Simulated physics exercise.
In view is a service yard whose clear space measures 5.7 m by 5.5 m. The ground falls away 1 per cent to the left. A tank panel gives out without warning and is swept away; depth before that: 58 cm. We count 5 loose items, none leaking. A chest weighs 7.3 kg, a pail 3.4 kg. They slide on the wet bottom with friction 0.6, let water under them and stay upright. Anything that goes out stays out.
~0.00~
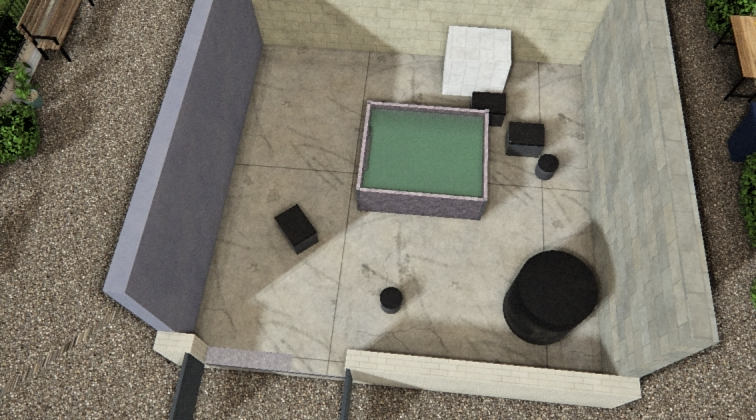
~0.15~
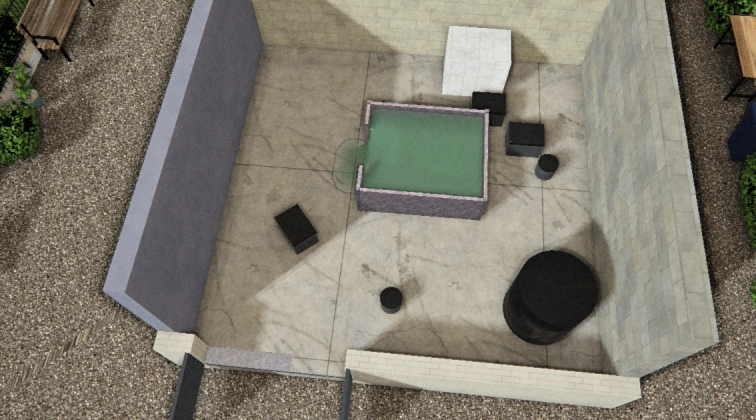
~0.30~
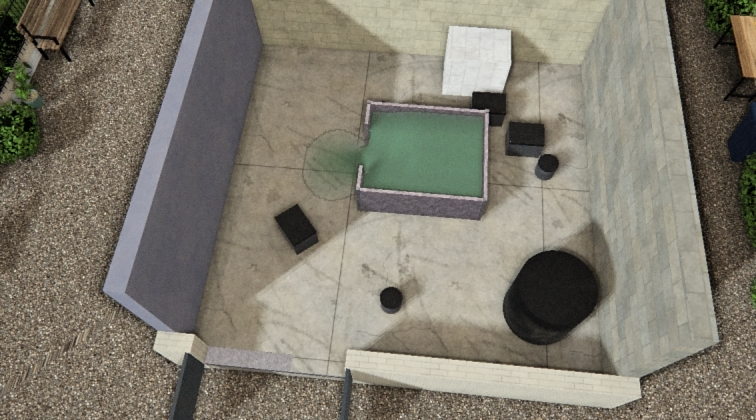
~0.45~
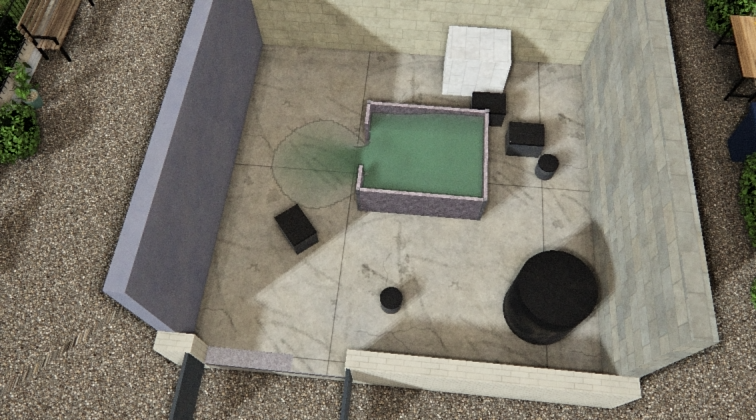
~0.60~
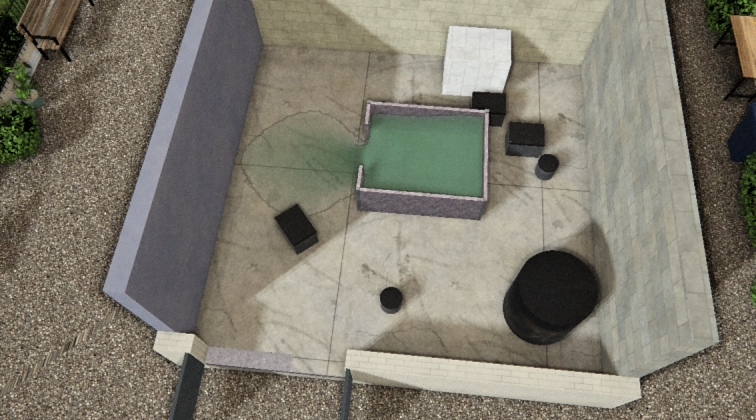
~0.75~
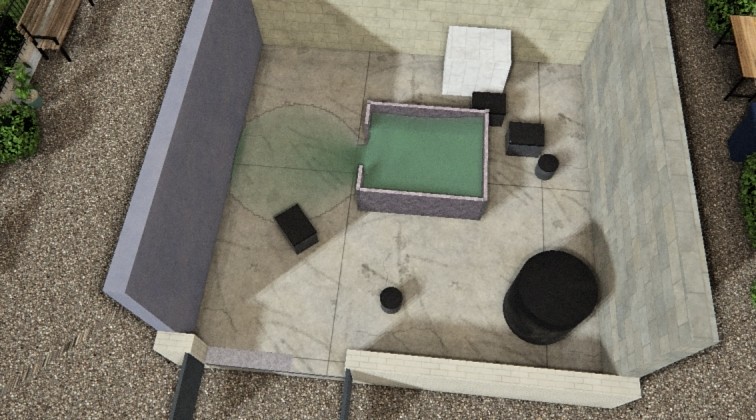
The video shows a walled yard with a rectangular tank of green water and several dark objects around it; an opening appears in the tank's left side, and water spreads leftward across the paved floor while the objects stay still.
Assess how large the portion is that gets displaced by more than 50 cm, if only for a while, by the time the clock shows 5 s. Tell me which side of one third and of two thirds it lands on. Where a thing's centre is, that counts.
Lowest of the three bands.
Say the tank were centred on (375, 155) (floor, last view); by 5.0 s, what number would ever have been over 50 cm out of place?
The answer would then be 0.
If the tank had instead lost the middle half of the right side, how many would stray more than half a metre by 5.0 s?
The answer then is 3.
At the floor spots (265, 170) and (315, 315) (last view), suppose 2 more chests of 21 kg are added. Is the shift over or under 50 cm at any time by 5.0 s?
In the order asked they come out beyond the limit, inside the limit.
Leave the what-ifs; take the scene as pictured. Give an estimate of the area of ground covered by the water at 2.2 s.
11.5 m2.
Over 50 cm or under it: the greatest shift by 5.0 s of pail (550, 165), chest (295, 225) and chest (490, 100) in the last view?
One by one: Below the line; above the line; below the line.
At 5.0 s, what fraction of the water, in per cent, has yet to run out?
Around 88 per cent of the water is still in there.
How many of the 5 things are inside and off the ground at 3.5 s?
I get 0.
After 1.1 s 0 of 5 are over 50 cm from their spots; 0 afloat.
After 2.2 s 0 of 5 are over 50 cm from their spots; 0 afloat.
After 3.5 s 1 of 5 are over 50 cm from their spots; 0 afloat.
After 5.0 s 1 of 5 are over 50 cm from their spots, and 1 have been at some point; 0 afloat.
